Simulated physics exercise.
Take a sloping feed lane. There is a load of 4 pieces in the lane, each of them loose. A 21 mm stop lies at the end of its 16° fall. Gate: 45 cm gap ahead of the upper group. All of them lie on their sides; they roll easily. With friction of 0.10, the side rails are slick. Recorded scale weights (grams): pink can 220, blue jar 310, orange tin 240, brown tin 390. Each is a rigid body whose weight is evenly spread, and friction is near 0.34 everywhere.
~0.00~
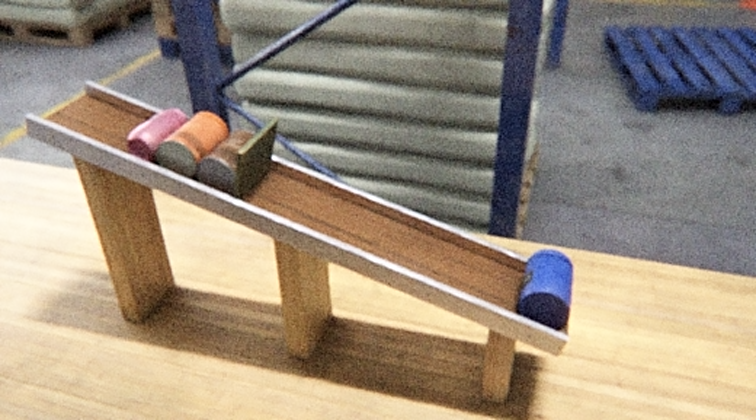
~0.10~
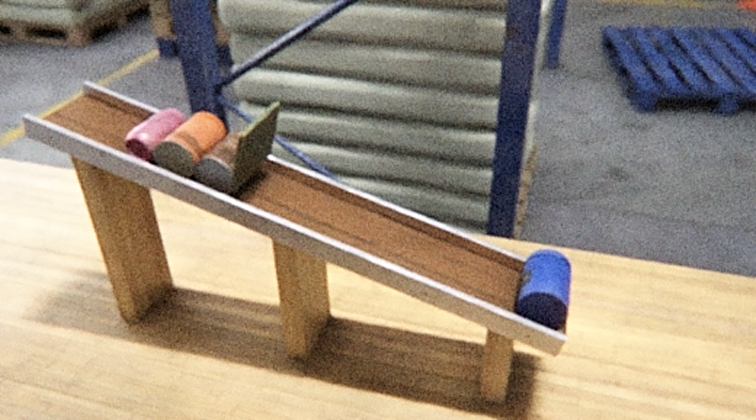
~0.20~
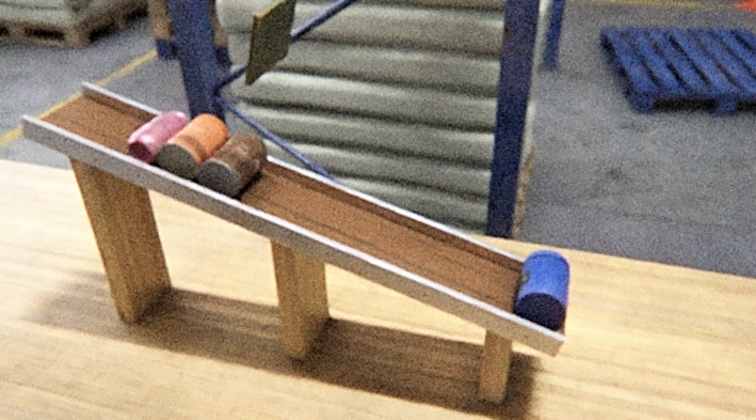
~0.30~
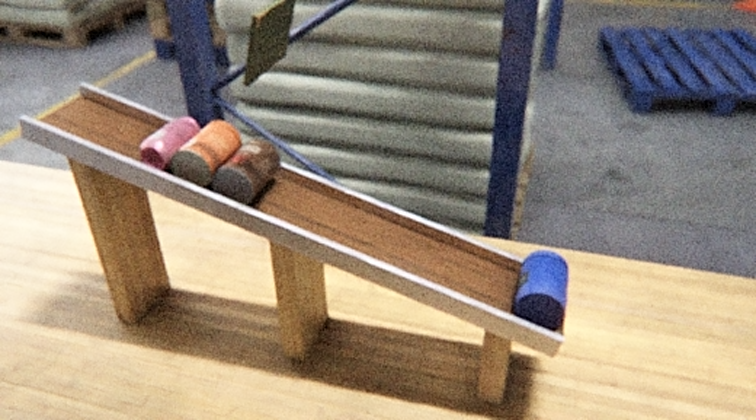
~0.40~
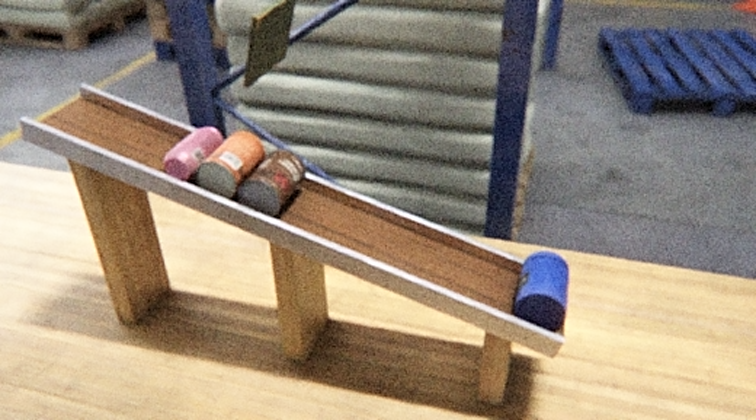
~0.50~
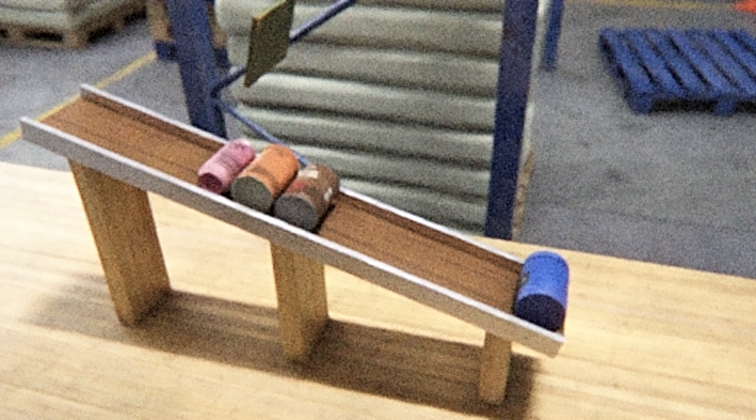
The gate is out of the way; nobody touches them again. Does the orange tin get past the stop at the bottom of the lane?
On.
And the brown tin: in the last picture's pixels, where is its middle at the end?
Look near (501, 275) and you'll find it.
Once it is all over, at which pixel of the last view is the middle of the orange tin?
Near (459, 257).
After 0.70 s, leader 21 cm from the stop; orange tin near (366, 219).
After 0.80 s, leader 10 cm from the stop; orange tin near (433, 246).
In the end (1.3 s), all 4 in the lane. In the last view, orange tin near (459, 257).
